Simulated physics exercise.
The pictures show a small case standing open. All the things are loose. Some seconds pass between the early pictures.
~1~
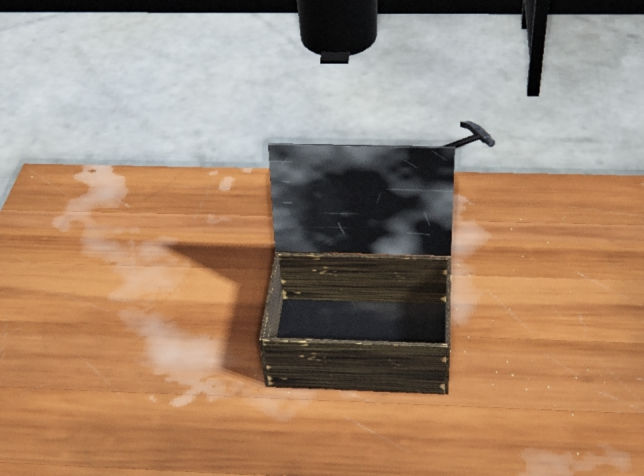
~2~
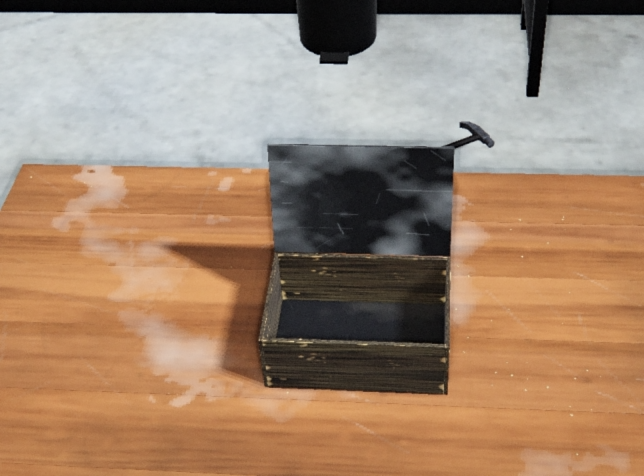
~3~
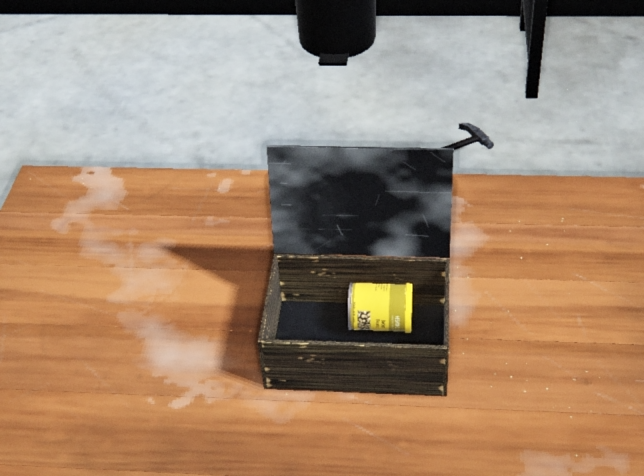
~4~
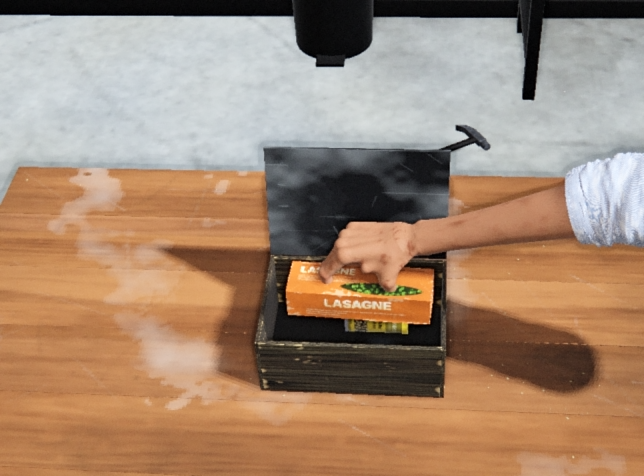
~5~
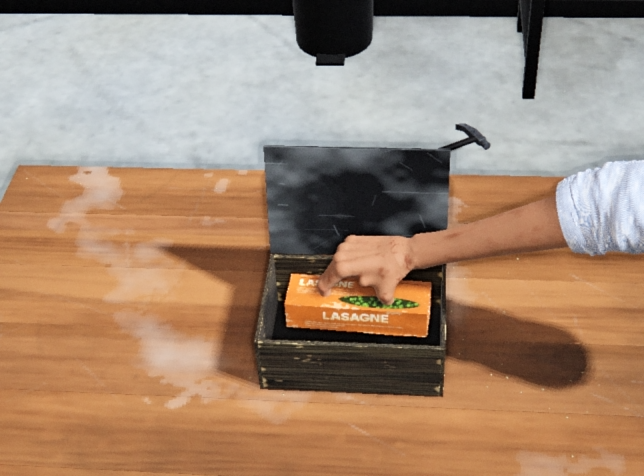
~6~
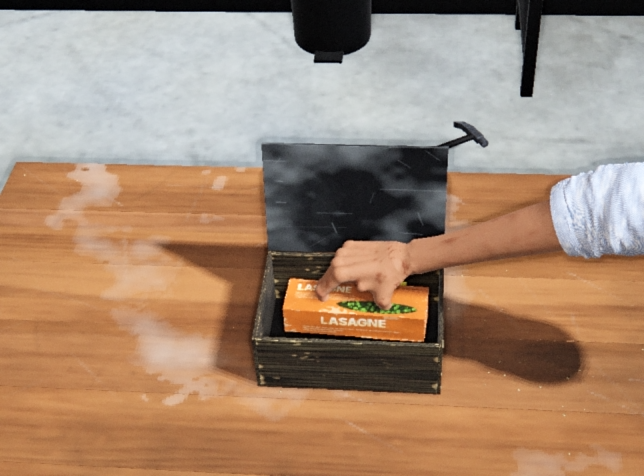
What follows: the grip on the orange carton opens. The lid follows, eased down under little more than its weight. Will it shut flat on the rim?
The lid closes.
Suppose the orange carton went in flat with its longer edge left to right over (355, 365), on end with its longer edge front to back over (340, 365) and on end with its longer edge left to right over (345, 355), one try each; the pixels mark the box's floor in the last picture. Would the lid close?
First, it shuts flat; second, it is held up; third, it is held up.
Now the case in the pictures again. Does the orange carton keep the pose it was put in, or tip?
It stays as placed.
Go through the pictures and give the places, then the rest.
In the first frame, the last thing is not in view yet.
In the second frame, the last thing is not in view yet.
In the third frame, the last thing is not in view yet; yellow tin (380, 307).
The fourth frame shows still above its spot; orange carton (360, 292).
The fifth frame shows still above its spot; orange carton (358, 305).
The sixth frame shows in place under the hand; orange carton (356, 310).
Then, 1.00 s past the last view, lid starting down; orange carton displaced a little near (357, 346).
Then, 1.60 s past the last view, lid 57° above the rim; orange carton displaced a little near (357, 346).
Then, 2.00 s past the last view, lid 11° above the rim; orange carton displaced a little near (357, 346).
Finally, lid shut; moved from the start, orange carton; yellow tin still in place. Final places as the last picture's camera would see them, orange carton near (357, 346).
